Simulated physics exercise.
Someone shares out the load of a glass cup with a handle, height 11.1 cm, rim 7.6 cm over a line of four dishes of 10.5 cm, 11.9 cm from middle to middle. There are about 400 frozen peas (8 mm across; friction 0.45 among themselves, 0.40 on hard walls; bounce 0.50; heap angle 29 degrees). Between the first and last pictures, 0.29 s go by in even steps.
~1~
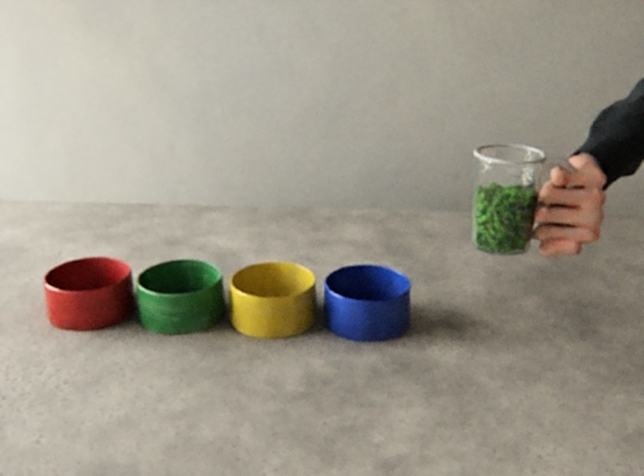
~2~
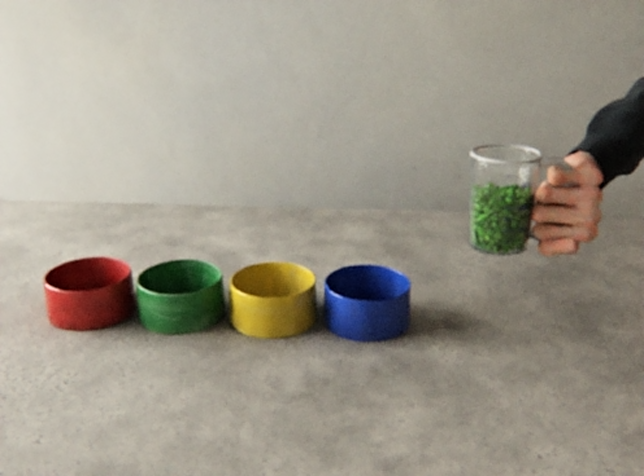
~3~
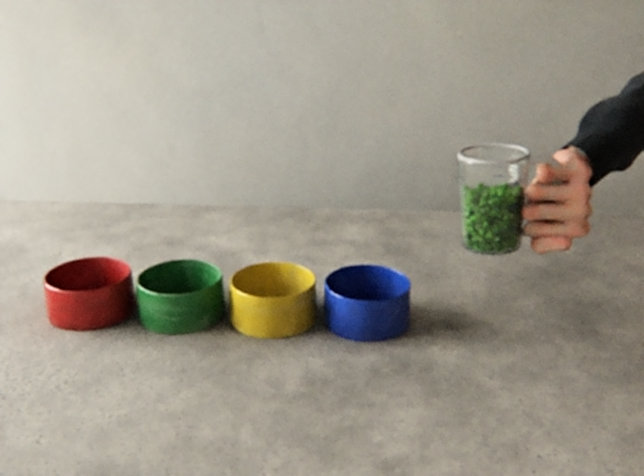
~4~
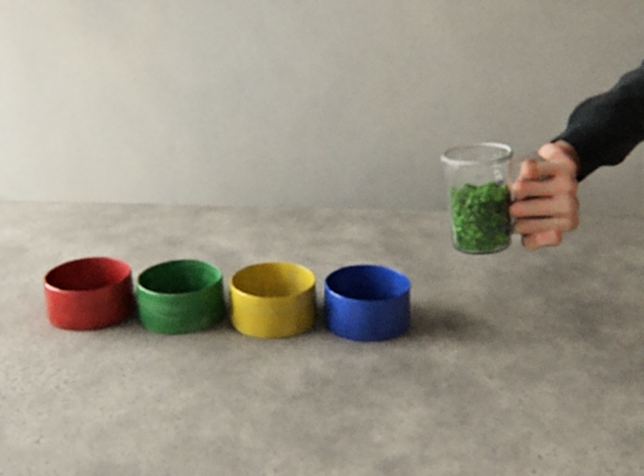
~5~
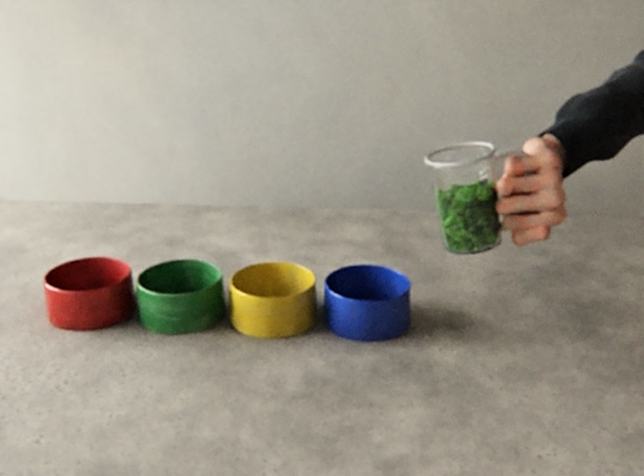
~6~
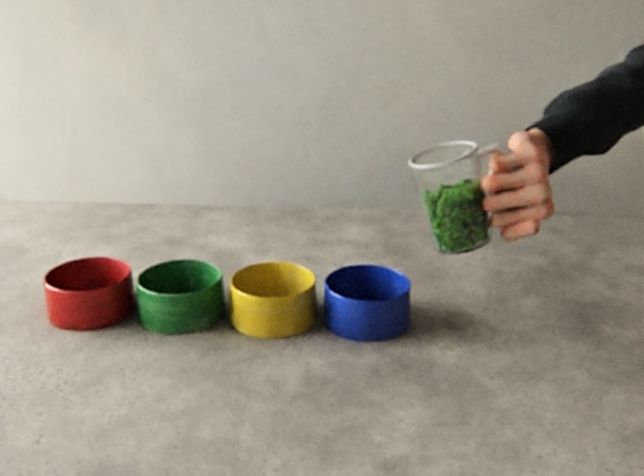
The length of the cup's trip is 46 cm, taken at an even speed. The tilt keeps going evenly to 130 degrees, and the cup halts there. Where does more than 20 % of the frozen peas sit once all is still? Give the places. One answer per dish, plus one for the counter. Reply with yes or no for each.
Red: Yes, blue: No, green: No, yellow: No, counter: No.
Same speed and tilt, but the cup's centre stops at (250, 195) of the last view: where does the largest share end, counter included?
That'd be green, it takes the most.
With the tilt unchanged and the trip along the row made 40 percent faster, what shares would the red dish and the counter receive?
Red: 90; counter: 10.
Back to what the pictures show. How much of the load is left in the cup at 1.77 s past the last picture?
Roughly 0 %.
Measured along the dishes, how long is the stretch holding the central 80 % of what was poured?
6 centimetres.
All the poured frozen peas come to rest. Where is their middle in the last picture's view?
I'd say roughly (85, 294).
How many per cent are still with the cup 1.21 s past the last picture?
About 95 percent of the load.
Then, 0.73 s after the last picture, tilt 70 degrees; cup holds 100 %.
Then, 1.21 s after the last picture, tilt 105 degrees; cup holds 95 %.
Then, 1.77 s after the last picture, tilt 130 degrees; cup holds 0 %, red 95 %.
In the end, red 95 %, blue 0 %, green 0 %, yellow 0 %, counter 0 %.
